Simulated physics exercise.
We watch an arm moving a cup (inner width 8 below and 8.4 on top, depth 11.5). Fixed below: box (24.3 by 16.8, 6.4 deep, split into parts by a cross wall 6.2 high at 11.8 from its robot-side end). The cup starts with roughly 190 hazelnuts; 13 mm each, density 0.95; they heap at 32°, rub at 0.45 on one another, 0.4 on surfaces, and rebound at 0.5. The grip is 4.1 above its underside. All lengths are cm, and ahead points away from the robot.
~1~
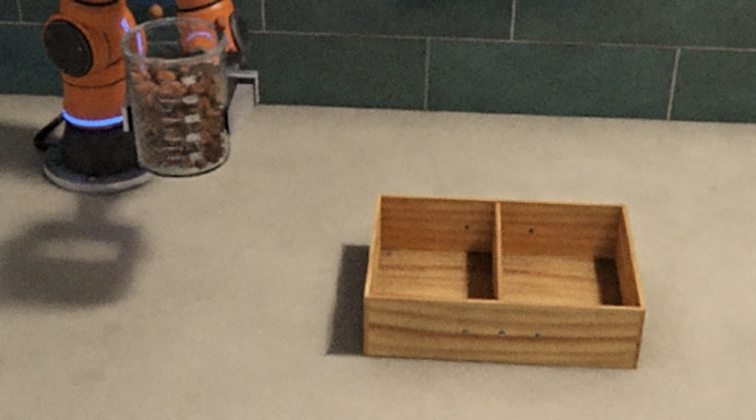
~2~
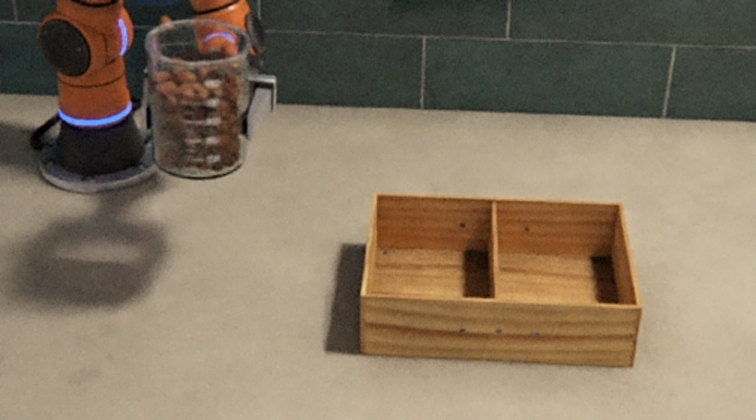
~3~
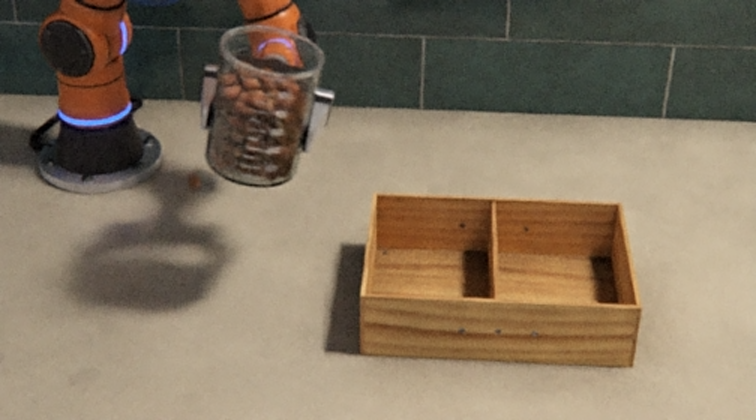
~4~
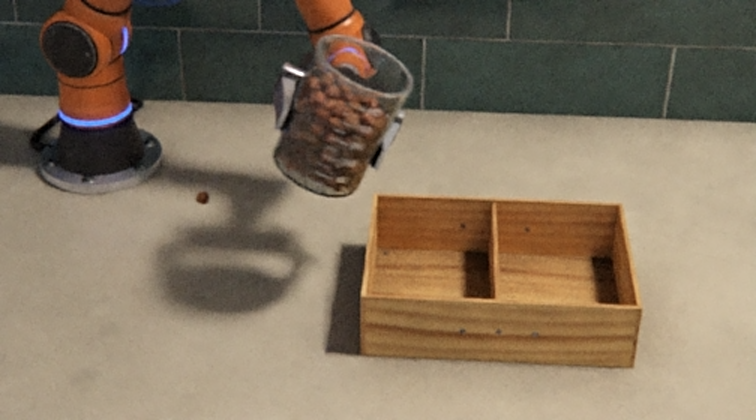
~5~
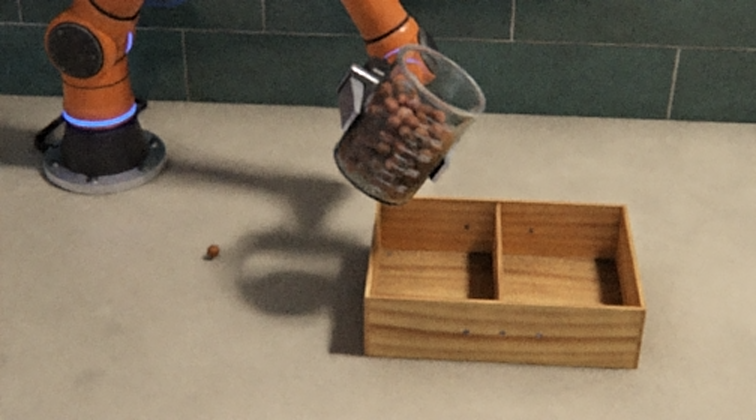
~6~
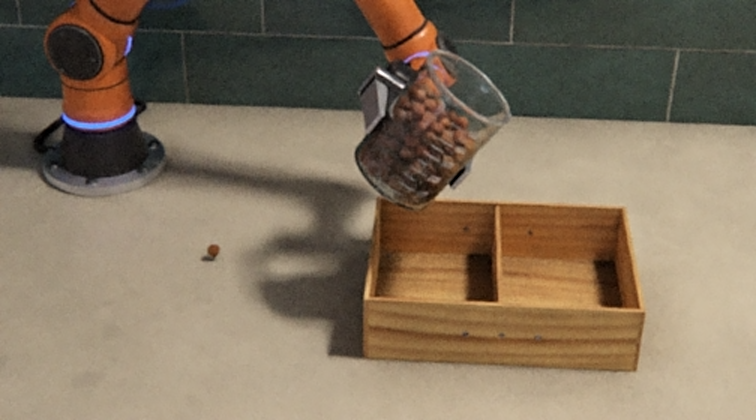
On a pale countertop against dark green tiles, an orange robotic arm carries a clear cup of hazelnuts rightward toward a divided wooden box, tilting it increasingly to the right, while one nut drops and rests on the counter.
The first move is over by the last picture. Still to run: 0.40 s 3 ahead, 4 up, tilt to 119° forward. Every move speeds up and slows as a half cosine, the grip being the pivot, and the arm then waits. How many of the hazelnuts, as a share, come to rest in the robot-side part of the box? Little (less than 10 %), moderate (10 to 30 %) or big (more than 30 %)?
A little share, less than 10 %, ends in the robot-side part of the box.
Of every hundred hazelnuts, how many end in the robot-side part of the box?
About 0 per cent.
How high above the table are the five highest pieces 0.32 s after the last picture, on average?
About 26 cm.
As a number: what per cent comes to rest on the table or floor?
About 0 per cent.
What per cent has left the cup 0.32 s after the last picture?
About 0 per cent by then.
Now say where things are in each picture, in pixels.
The first frame shows the cup middle at (179, 100), level; upper third of the load around (177, 89), from x 135 to 220, top at y 15; 188 in the cup.
The second frame shows the cup middle at (199, 102), tilted 3° forward; upper third of the load around (196, 90), from x 160 to 240, top at y 25; 187 in the cup, 1 in flight or on a rim.
The third frame shows the cup middle at (261, 109), tilted 12° forward; upper third of the load around (256, 98), from x 195 to 305, top at y 70; 187 in the cup, 1 in flight or on a rim.
The fourth frame shows the cup middle at (340, 119), tilted 23° forward; upper third of the load around (334, 109), from x 200 to 380, top at y 75; 187 in the cup, 1 in flight or on a rim.
The fifth frame shows the cup middle at (406, 128), tilted 32° forward; upper third of the load around (400, 116), from x 215 to 450, top at y 85; 187 in the cup, 1 on the table or floor.
The sixth frame shows the cup middle at (429, 133), tilted 35° forward; upper third of the load around (423, 121), from x 215 to 470, top at y 90; 187 in the cup, 1 on the table or floor.
Then, 0.16 s on, tilted 64° forward, highest piece 24 above the table; 187 in the cup, 1 on the table or floor.
Then, 0.32 s on, tilted 111° forward, highest piece 25 above the table; 187 in the cup, 1 on the table or floor.
Then, 0.60 s on, tilted 119° forward, highest piece 20 above the table; 100 in the far-side part, 77 in the cup, 1 on the table or floor, 10 in flight or on a rim.
Then, 1.65 s on, tilted 119° forward, highest piece 4 above the table; 187 in the far-side part, 1 on the table or floor.
In the end, 187 in the far-side part, 1 on the table or floor. That is 0 % in the robot-side part of the box.
